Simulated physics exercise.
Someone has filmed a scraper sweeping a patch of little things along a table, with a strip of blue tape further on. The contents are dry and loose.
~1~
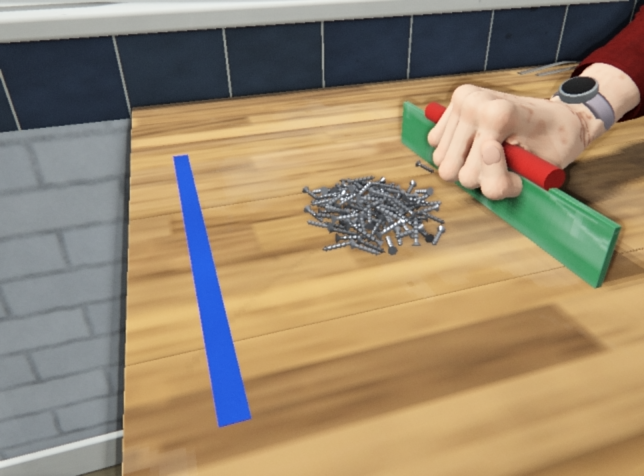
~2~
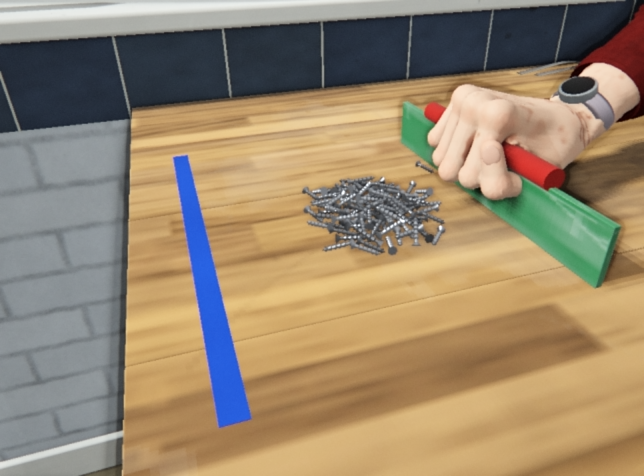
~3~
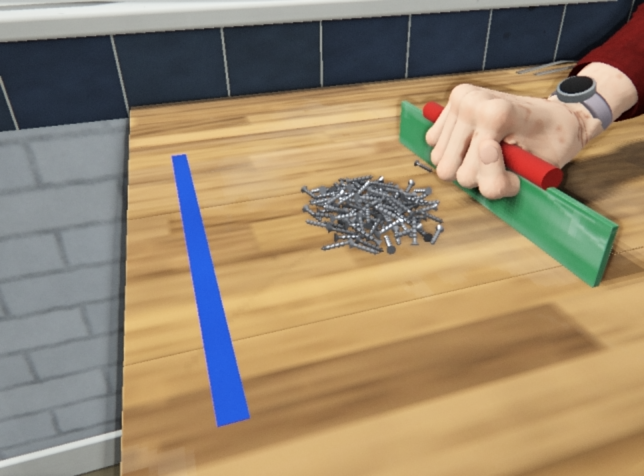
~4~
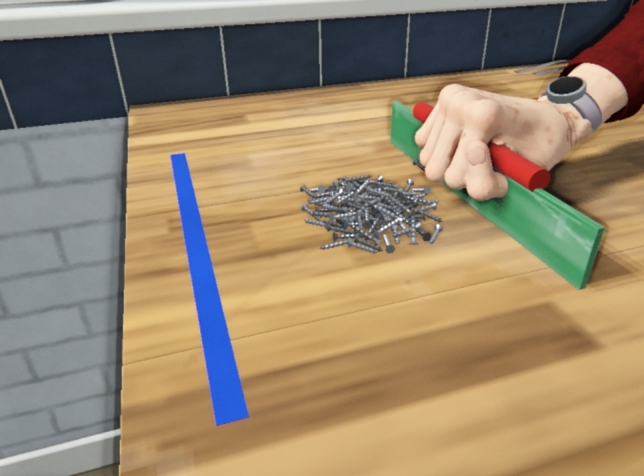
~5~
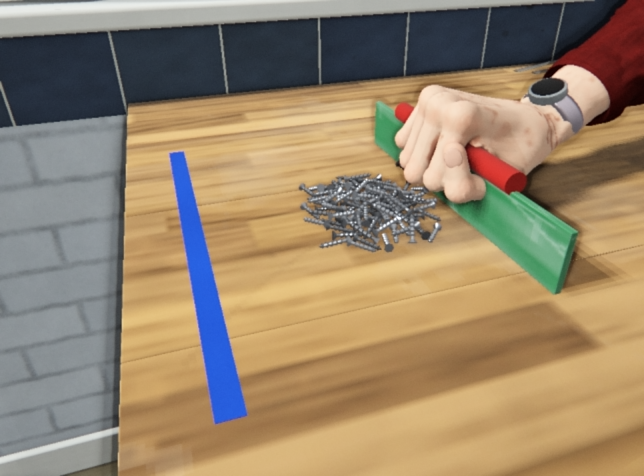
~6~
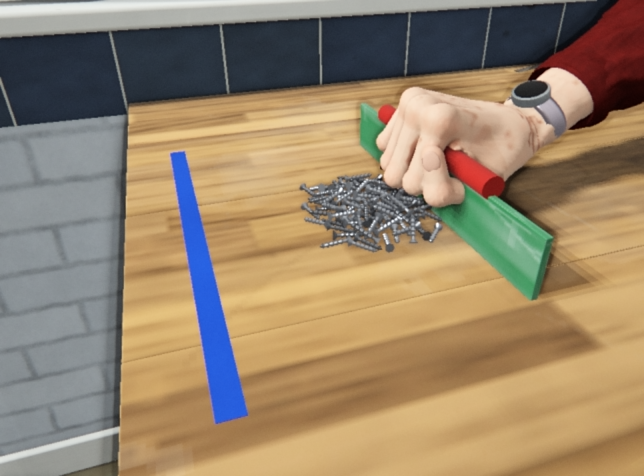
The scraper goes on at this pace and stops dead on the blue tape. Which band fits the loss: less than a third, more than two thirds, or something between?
Over the edge goes between a third and two thirds of it.
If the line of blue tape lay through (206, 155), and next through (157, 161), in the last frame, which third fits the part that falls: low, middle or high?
At the first place under a third, at the second beyond two thirds.
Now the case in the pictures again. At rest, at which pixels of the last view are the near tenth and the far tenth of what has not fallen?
Around (169, 304) and (161, 204).
Soon, scraper still moving, near (306, 169); heap all on the table, its front near (222, 246).
A while on, scraper stopped at the blue tape; heap about a quarter over the edge.
Towards the end, scraper stopped at the blue tape; heap about a third over the edge.
Finally, scraper stopped at the blue tape; heap about half over the edge.
